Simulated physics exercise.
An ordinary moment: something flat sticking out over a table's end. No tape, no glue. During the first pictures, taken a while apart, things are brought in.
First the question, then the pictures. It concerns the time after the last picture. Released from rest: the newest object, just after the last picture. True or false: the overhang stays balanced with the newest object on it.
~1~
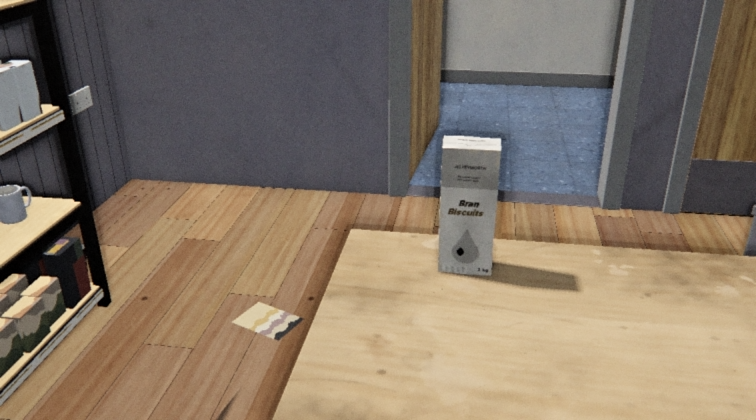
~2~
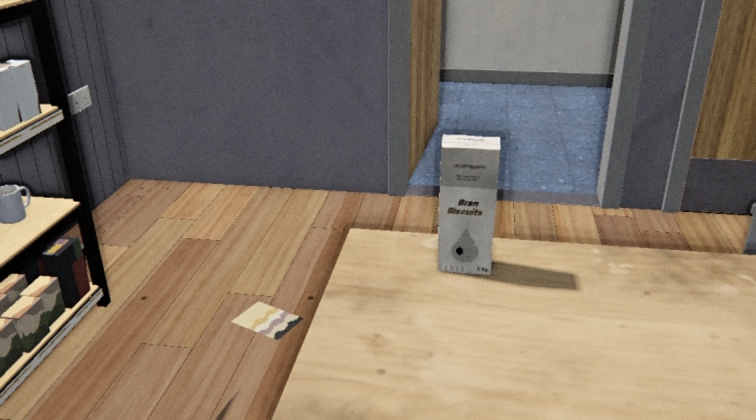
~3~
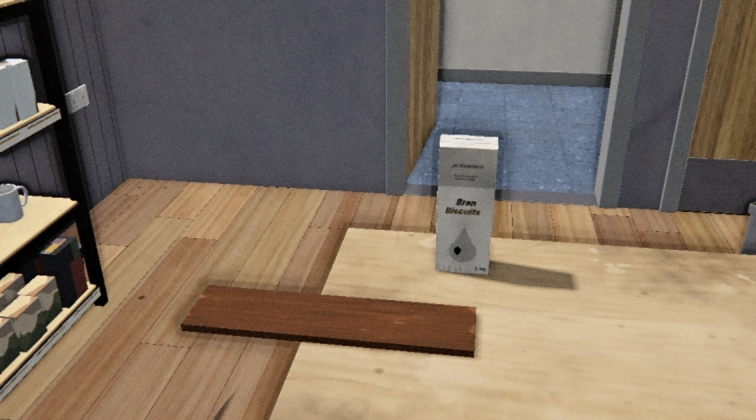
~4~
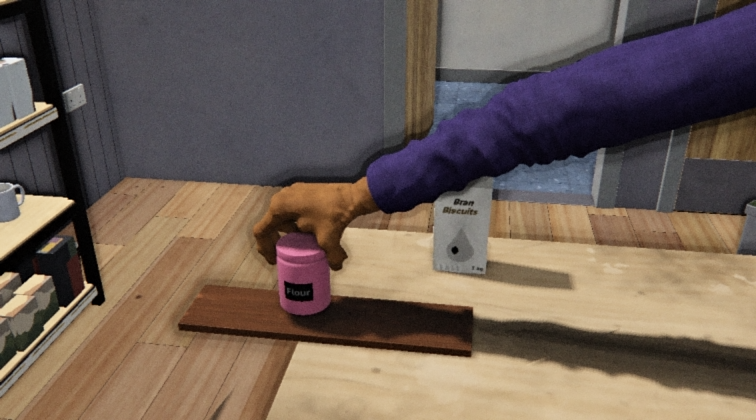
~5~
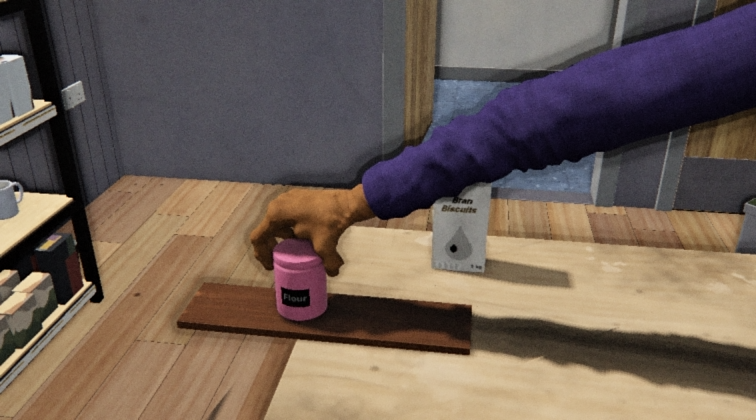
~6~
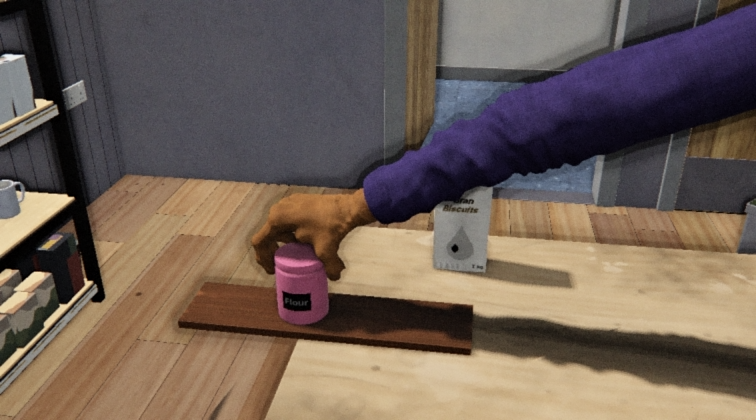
True.
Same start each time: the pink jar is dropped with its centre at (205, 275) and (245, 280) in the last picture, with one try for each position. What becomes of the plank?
Trial 1 - falls; trial 2 - falls.
Then, 0.20 s later than the last frame, all is still.
Then, 0.50 s later than the last frame, pink jar resting near (302, 283).
When it is over, all 3 as before. End places, in pixels of the last picture, pink jar near (302, 283). The plank stays on the table.
